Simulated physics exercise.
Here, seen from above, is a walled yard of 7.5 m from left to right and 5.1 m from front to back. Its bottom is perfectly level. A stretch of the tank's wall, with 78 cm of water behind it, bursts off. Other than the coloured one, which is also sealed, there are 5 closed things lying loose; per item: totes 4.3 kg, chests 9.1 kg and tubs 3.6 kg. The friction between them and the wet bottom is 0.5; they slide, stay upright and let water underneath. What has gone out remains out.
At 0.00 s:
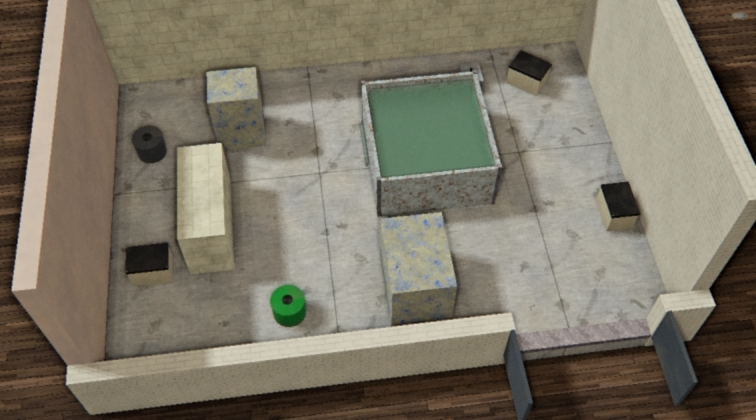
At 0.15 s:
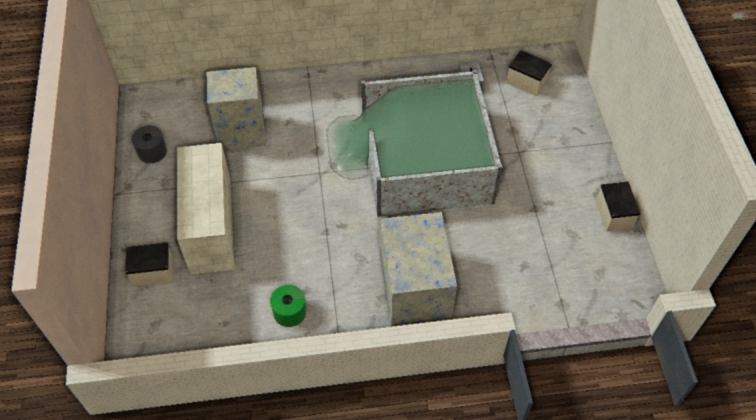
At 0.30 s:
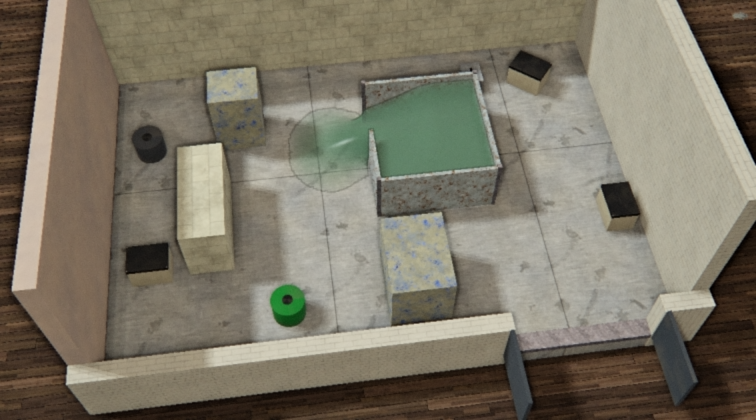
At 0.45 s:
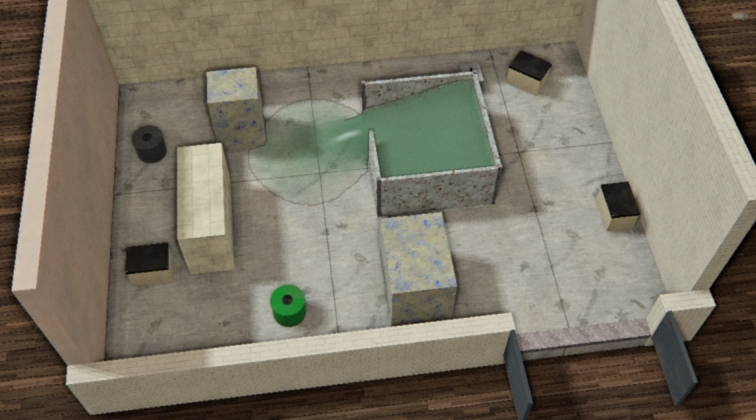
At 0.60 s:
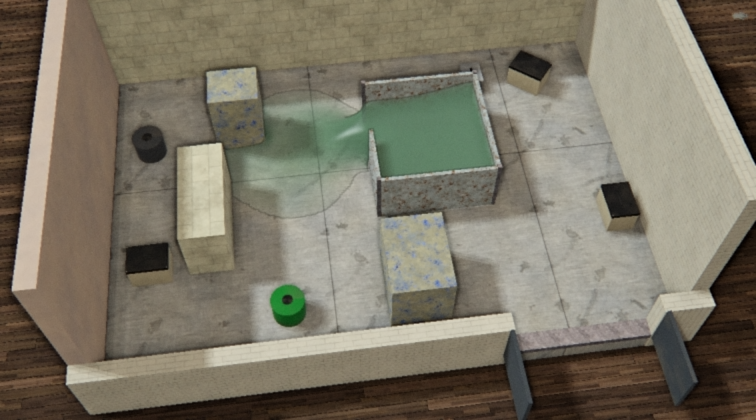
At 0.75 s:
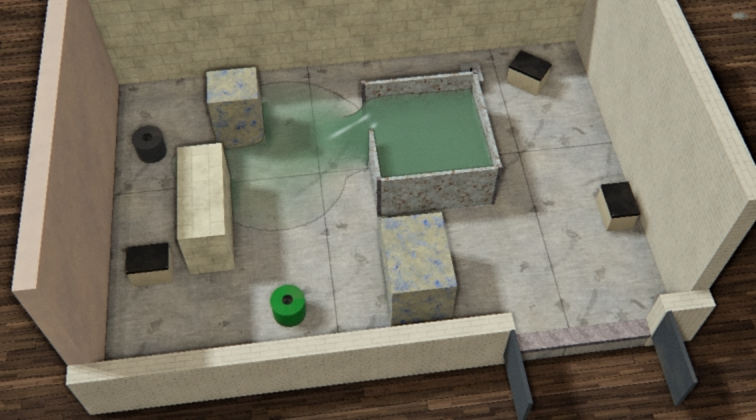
Green water pouring through a gap in a tank's left wall and spreading leftward between blocks across a walled yard, tubs staying still.
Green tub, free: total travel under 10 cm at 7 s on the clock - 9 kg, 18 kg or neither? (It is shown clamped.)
Answer: Neither.
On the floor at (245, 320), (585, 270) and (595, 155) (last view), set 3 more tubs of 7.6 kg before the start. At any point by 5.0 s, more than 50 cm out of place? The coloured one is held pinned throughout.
Going through them in that order, the answers are too far, not too far and not too far.
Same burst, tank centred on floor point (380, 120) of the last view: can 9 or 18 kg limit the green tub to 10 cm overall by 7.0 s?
For that case: Both fail.
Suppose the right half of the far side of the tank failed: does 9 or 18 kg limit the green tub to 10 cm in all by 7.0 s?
Then I'd expect the light mass to do.
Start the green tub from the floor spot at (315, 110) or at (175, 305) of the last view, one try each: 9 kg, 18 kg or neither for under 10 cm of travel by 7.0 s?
First spot: No mass works; second spot: No mass works.
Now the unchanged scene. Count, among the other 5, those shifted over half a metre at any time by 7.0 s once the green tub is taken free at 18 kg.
That comes to 3.
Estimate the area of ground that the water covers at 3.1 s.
Roughly 21 m2 of it is wet.
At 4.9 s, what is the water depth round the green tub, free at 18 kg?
Depth: Approx. 6 cm.
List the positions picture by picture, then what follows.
The first frame shows the green tub at (287, 300) rests on the ground; water covers 2.7 m2; 0 of 6 have shifted.
The second frame shows the green tub at (287, 300), on the bottom; 3.3 m2 under water; 0 of 6 have shifted.
The third frame shows the green tub at (287, 300), on the bottom; 4.2 m2 under water; 0 of 6 have shifted.
The fourth frame shows the green tub at (287, 300) rests on the ground; 5.4 m2 under water; 0 of 6 have shifted.
The fifth frame shows the green tub at (287, 300), on the bottom; 6.4 m2 under water; 0 of 6 have shifted.
The sixth frame shows the green tub at (287, 300) rests on the ground; 7.5 m2 under water; 0 of 6 have shifted.
After 1.4 s the green tub would be 0 cm from its start with 9 kg and 0 cm from its start with 18 kg; 0 cm of water round it then.
After 3.1 s the green tub would be 84 cm from its start with 9 kg and 22 cm from its start with 18 kg; 7 cm of water round it then.
After 4.9 s the green tub would be 119 cm from its start with 9 kg and 24 cm from its start with 18 kg; 6 cm of water round it then.
After 7.0 s the green tub would be 119 cm from its start with 9 kg and 90 cm from its start with 18 kg; 14 cm of water round it then.
